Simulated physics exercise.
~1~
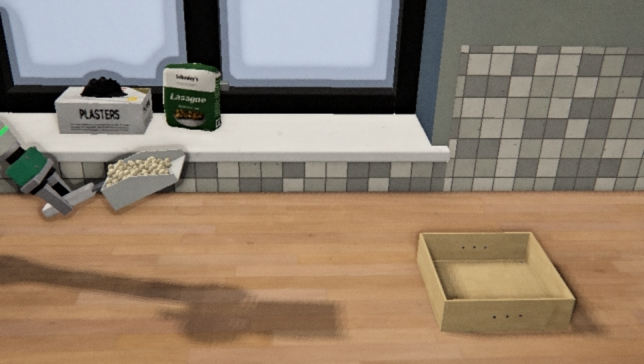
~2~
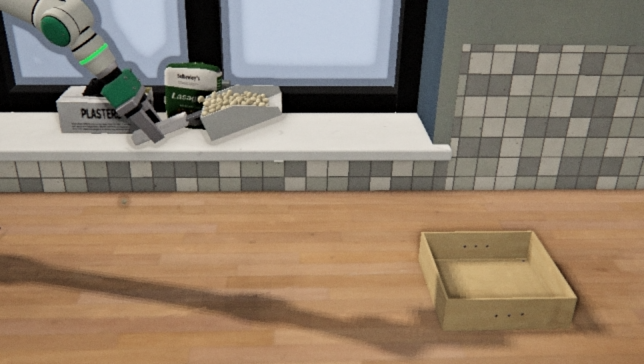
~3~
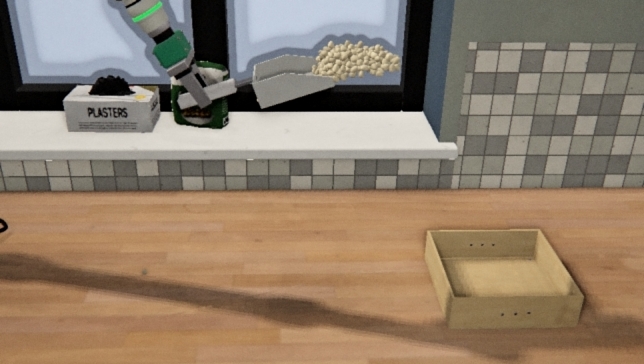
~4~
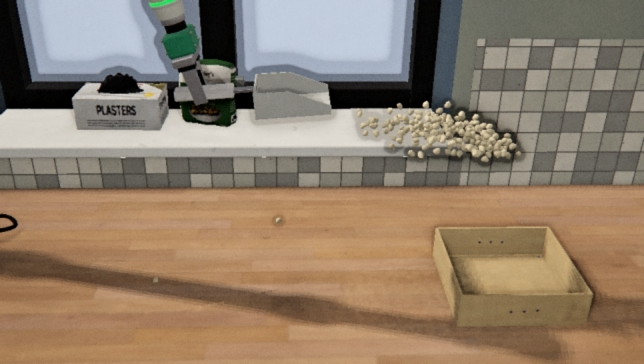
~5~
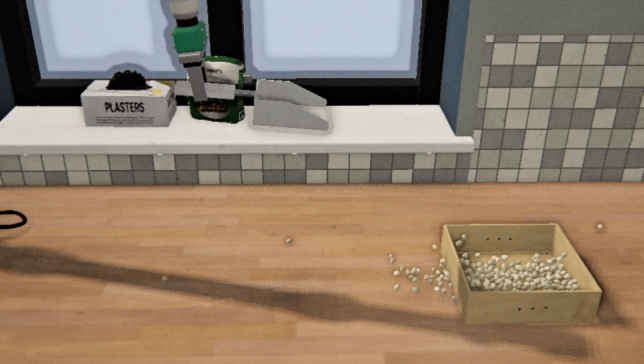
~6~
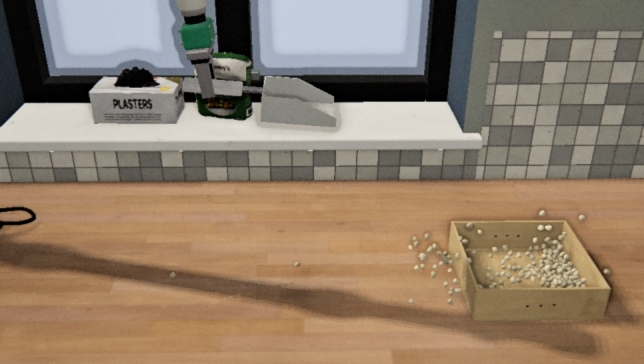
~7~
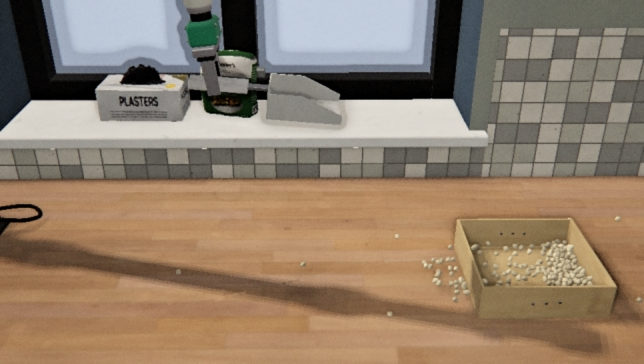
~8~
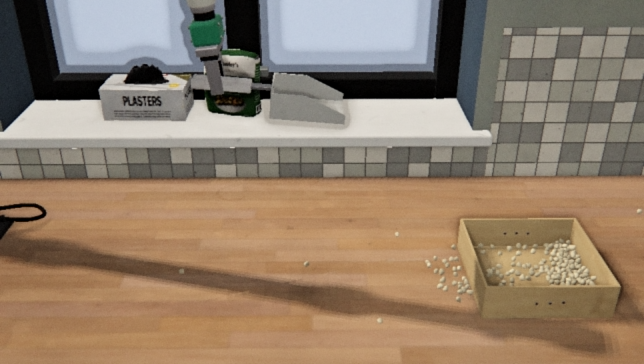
The clip opens on a robot arm at the left holding a grey scoop heaped with pale dried beans, near a windowsill with a plasters box and a green lasagne package. The arm swings the scoop rightward and upward over the wooden counter. As it slows, the beans slide out of the open front and fly to the right in a loose cluster. They drop into and around a shallow wooden bin while the emptied scoop stays raised. Some beans bounce and scatter, and finally most rest inside the bin, with a small group lying beside its left edge.
